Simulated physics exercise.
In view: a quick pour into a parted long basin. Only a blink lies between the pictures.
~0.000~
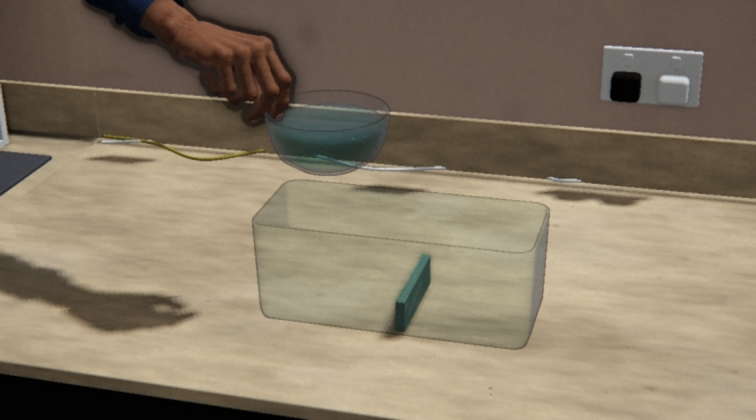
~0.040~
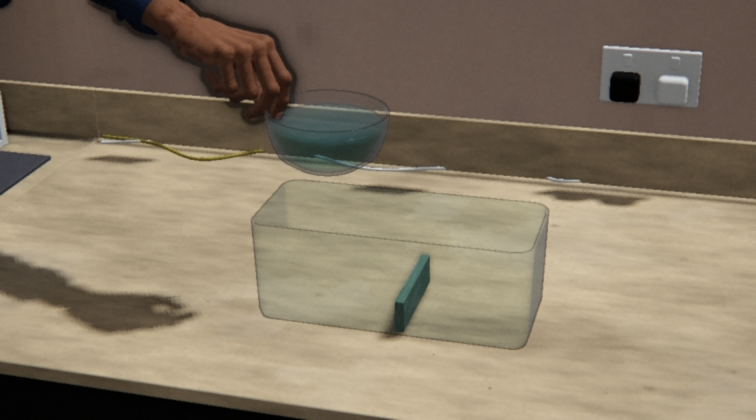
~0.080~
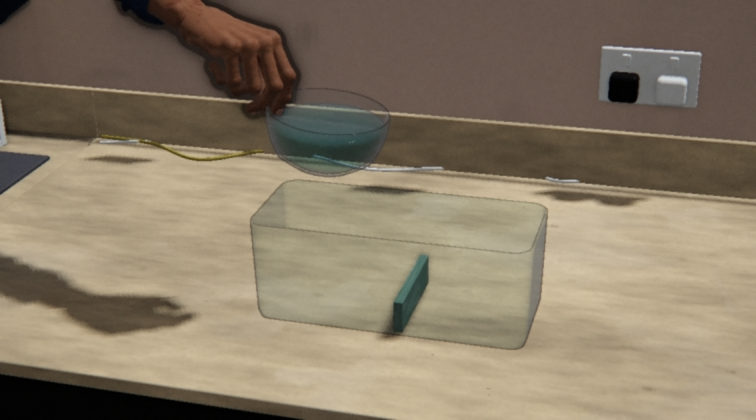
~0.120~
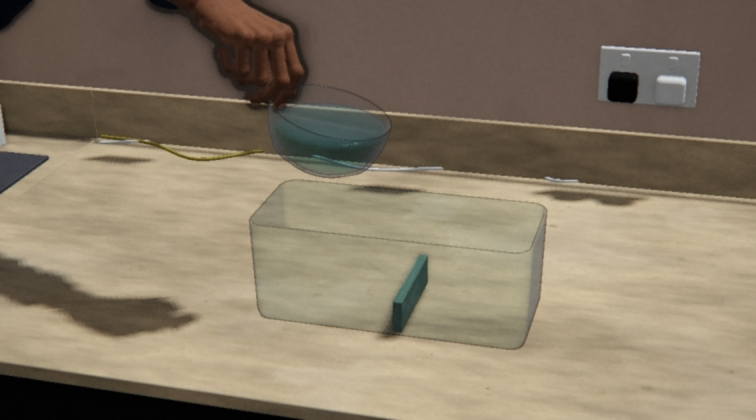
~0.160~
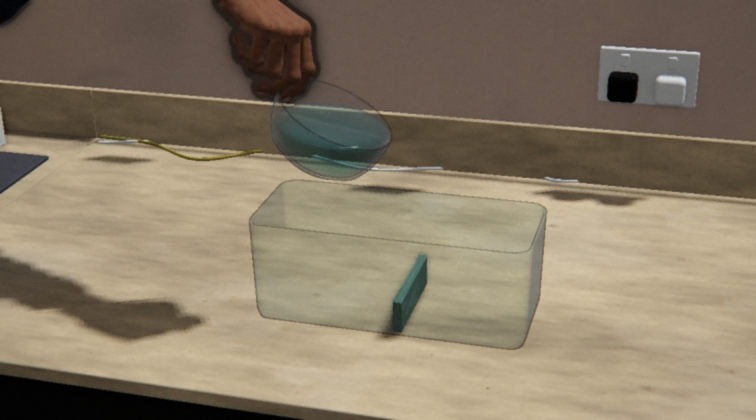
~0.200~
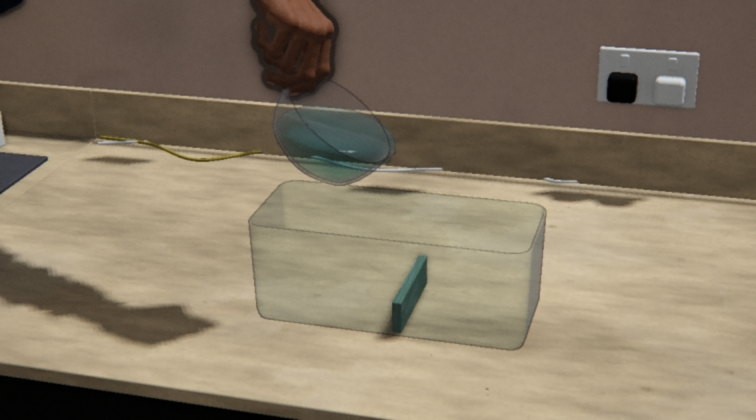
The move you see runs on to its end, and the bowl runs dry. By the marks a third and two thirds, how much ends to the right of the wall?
In the end from a third to two thirds is right of the wall.
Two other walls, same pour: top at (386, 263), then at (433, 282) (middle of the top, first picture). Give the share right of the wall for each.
First some 80, then 25 per cent.
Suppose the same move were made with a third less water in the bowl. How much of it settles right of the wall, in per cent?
Near 40 %.
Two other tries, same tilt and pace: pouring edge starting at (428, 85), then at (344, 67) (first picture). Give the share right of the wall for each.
About 75 and 15 per cent.
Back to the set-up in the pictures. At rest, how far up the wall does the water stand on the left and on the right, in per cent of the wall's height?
Some 30 per cent left and 40 right.
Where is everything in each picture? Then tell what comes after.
Tilt 0°; pouring edge (387, 117); surface from (275, 116) to (386, 125); the long basin's rim runs from (269, 202) to (542, 230); the wall's top is at (414, 279), in the first picture.
Tilt 2°; pouring edge (386, 119); surface from (274, 115) to (385, 126), in the second picture.
Tilt 7°; pouring edge (387, 124); surface from (275, 114) to (386, 129), in the third picture.
Tilt 15°; pouring edge (388, 133); surface from (277, 112) to (387, 132), in the fourth picture.
Tilt 26°; pouring edge (389, 145); surface from (278, 111) to (390, 138); 1 per cent is over the edge, in the fifth picture.
Tilt 38°; pouring edge (386, 158); surface from (281, 113) to (374, 140); 6 per cent is over the edge, in the sixth picture.
A moment on, the bowl is tipped right over and 7 per cent is still to pour, 35 is left of the wall and 44 right of it.
Next, the bowl is tipped right over and 0 per cent is still to pour, 46 is left of the wall and 49 right of it.
Then the bowl is tipped right over and 0 per cent is still to pour, 49 is left of the wall and 48 right of it.
Later the bowl is tipped right over and 0 per cent is still to pour, 50 is left of the wall and 48 right of it.
At rest 51 per cent lies left of the wall, 48 right of it and 2 outside.
